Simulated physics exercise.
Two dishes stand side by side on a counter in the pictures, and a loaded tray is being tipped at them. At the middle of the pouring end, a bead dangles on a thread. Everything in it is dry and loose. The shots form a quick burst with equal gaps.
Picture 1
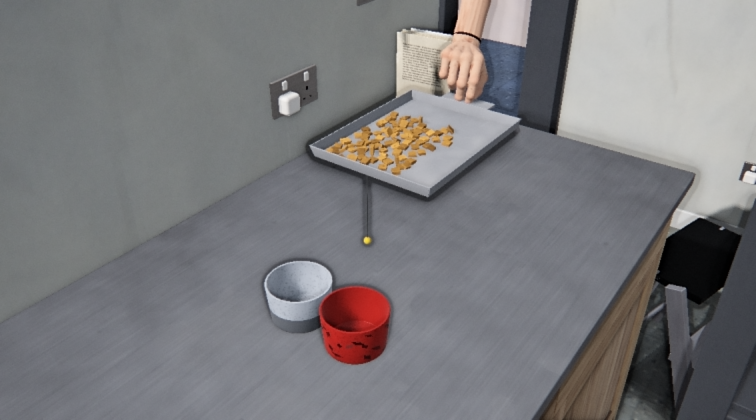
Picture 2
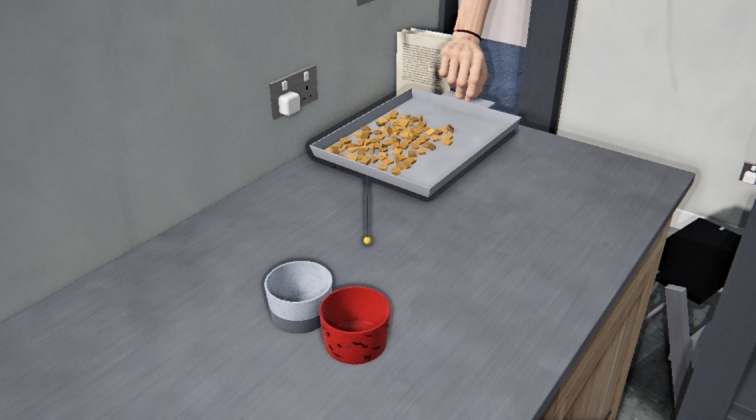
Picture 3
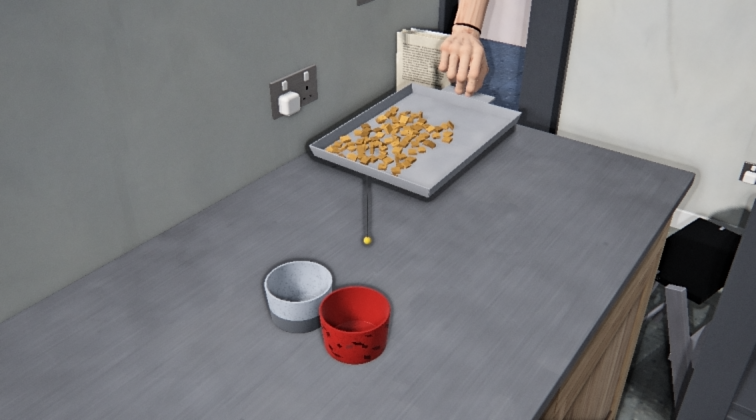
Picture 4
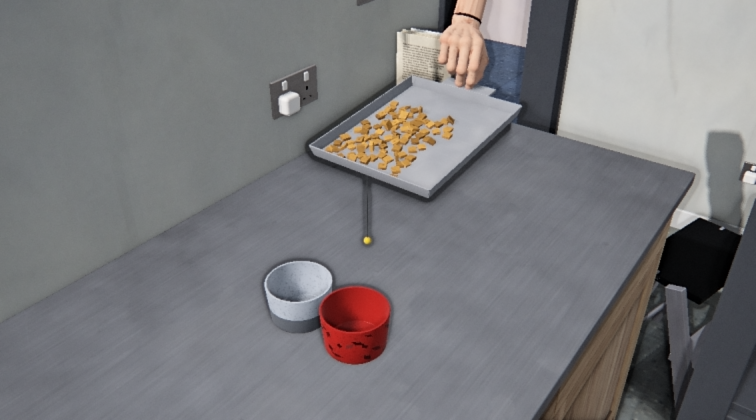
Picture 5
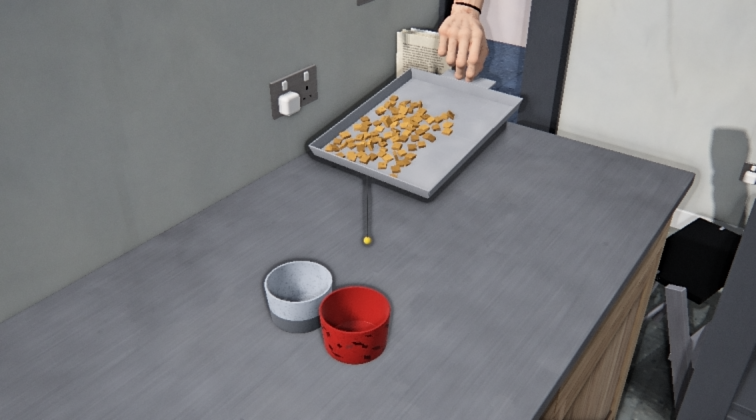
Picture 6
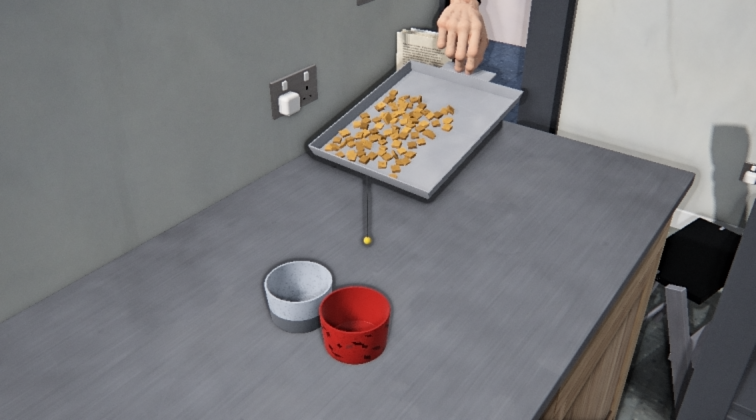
A grey tray scattered with golden-brown cereal squares sits at the far end of a dark grey counter, seen from above at an angle, with a hand wearing a dark wristband at its back edge. A pale grey dish and a red dish stand side by side nearer, below a yellow bead on a dark thread. The hand slowly raises the tray's back edge slightly, while the dishes, bead and camera stay still.
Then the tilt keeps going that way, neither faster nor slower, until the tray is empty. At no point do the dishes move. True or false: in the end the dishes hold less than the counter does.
True.
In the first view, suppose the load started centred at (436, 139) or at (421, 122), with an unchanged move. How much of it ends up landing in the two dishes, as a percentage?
The first start yields 10 per cent, the second 0 per cent.
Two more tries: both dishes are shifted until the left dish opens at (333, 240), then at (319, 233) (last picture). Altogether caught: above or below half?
Taking them in turn, it's short of half and then short of half.
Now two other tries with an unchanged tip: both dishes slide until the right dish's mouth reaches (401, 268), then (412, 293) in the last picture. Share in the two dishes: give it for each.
First position: Some 40 %; second position: Some 70 %.
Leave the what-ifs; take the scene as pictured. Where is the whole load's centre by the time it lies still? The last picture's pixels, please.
The centre ends up roughly at (350, 304).
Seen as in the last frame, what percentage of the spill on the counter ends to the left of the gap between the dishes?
Near 20 in a hundred.
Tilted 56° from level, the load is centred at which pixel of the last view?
About (368, 149).
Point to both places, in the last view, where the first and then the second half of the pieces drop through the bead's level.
The opening part goes through (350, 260); what follows goes through (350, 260).
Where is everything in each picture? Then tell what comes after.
The first frame shows corners of the pouring end at (314, 145) and (429, 186), level; middle of the load at (396, 140), cereal squares; left dish at (277, 312); right dish at (333, 342); bead on its thread at (368, 241).
The second frame shows corners of the pouring end at (314, 145) and (429, 186), level; middle of the load at (396, 139).
The third frame shows corners of the pouring end at (314, 145) and (428, 186), tipped barely, lowest at the right corner; middle of the load at (396, 137).
The fourth frame shows corners of the pouring end at (314, 145) and (428, 187), tipped a little, lowest at the right corner; middle of the load at (396, 134).
The fifth frame shows corners of the pouring end at (313, 145) and (428, 188), tipped a little, lowest at the right corner; middle of the load at (396, 131).
The sixth frame shows corners of the pouring end at (313, 145) and (428, 189), tipped a little, lowest at the right corner; middle of the load at (395, 128); left dish at (277, 312); right dish at (333, 342).
Soon, tray tipped steeply; nearly all on the tray; a stray few in the air.
A while on, tray tipped right over; most on the tray; a stray few in the left dish; a small part outside both; a stray few in the air.
Towards the end, tray tipped past a quarter turn; a stray few in the right dish; a small part in the left dish; most outside both.
Finally, tray tipped past a quarter turn; a stray few in the right dish; a small part in the left dish; most outside both.
